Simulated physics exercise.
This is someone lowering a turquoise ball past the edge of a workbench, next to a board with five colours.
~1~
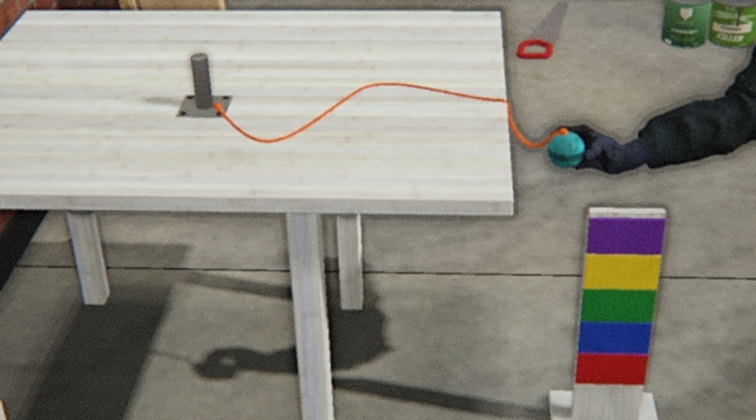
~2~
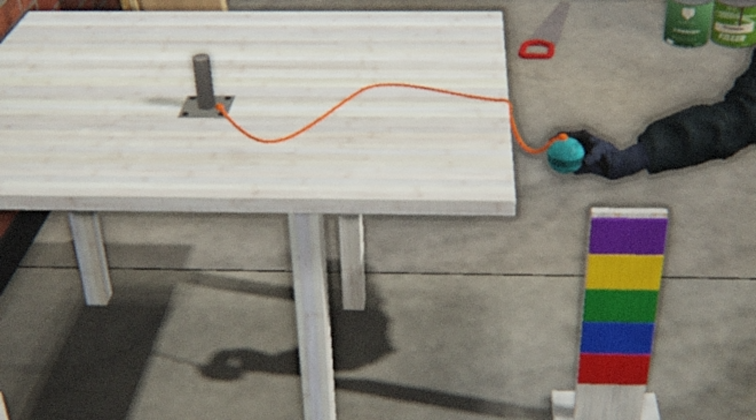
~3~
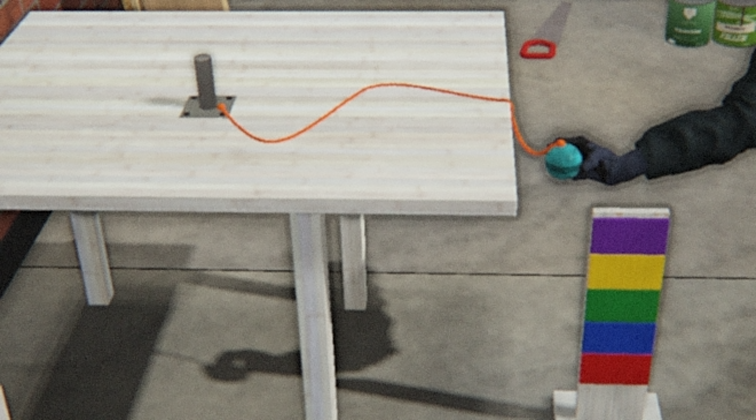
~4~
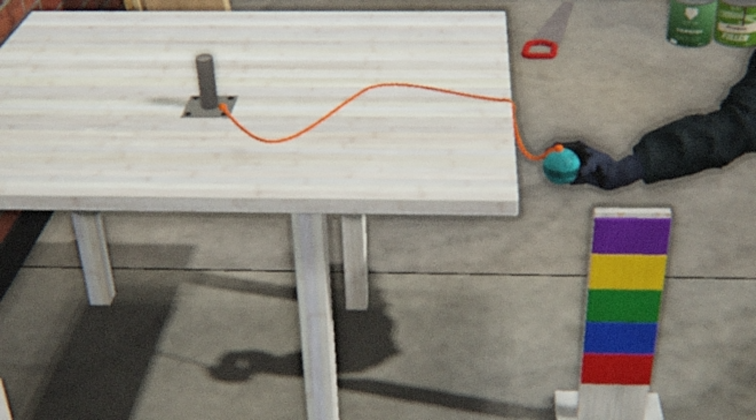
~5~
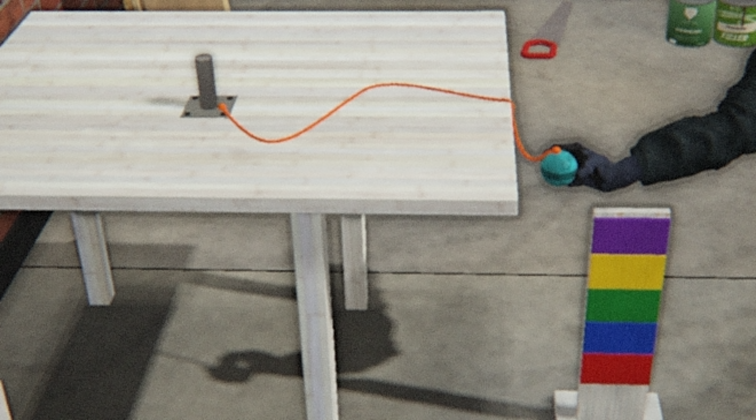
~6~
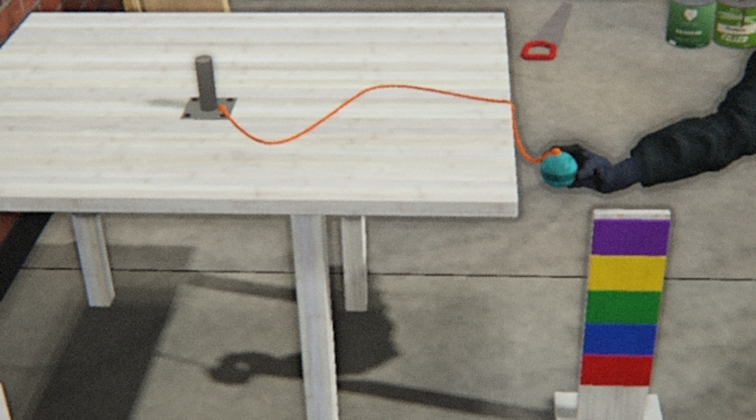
A gloved hand holds a turquoise ball on an orange shoelace and lowers it slightly.
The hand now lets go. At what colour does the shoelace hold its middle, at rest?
Its centre hangs level with the green band.
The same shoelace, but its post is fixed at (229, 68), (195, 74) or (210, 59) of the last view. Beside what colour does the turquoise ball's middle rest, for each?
It would be green; yellow; yellow.
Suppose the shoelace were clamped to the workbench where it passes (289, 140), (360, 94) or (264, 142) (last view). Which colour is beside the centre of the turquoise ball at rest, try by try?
Try by try: Yellow; purple; yellow.
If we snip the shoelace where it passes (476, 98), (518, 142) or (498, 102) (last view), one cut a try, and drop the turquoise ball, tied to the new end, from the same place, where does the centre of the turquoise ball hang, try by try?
Near (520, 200), (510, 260) and (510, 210).
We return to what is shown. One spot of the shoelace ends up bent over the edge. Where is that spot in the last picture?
The one at (411, 87).
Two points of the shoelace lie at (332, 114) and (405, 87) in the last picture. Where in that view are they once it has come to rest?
About (403, 115), and the other about (507, 120).
Soon after, ball near (462, 303); level with green.
After that, ball near (525, 307); level with green.
In the end, ball near (512, 310); level with green. Its middle rests at the green band.
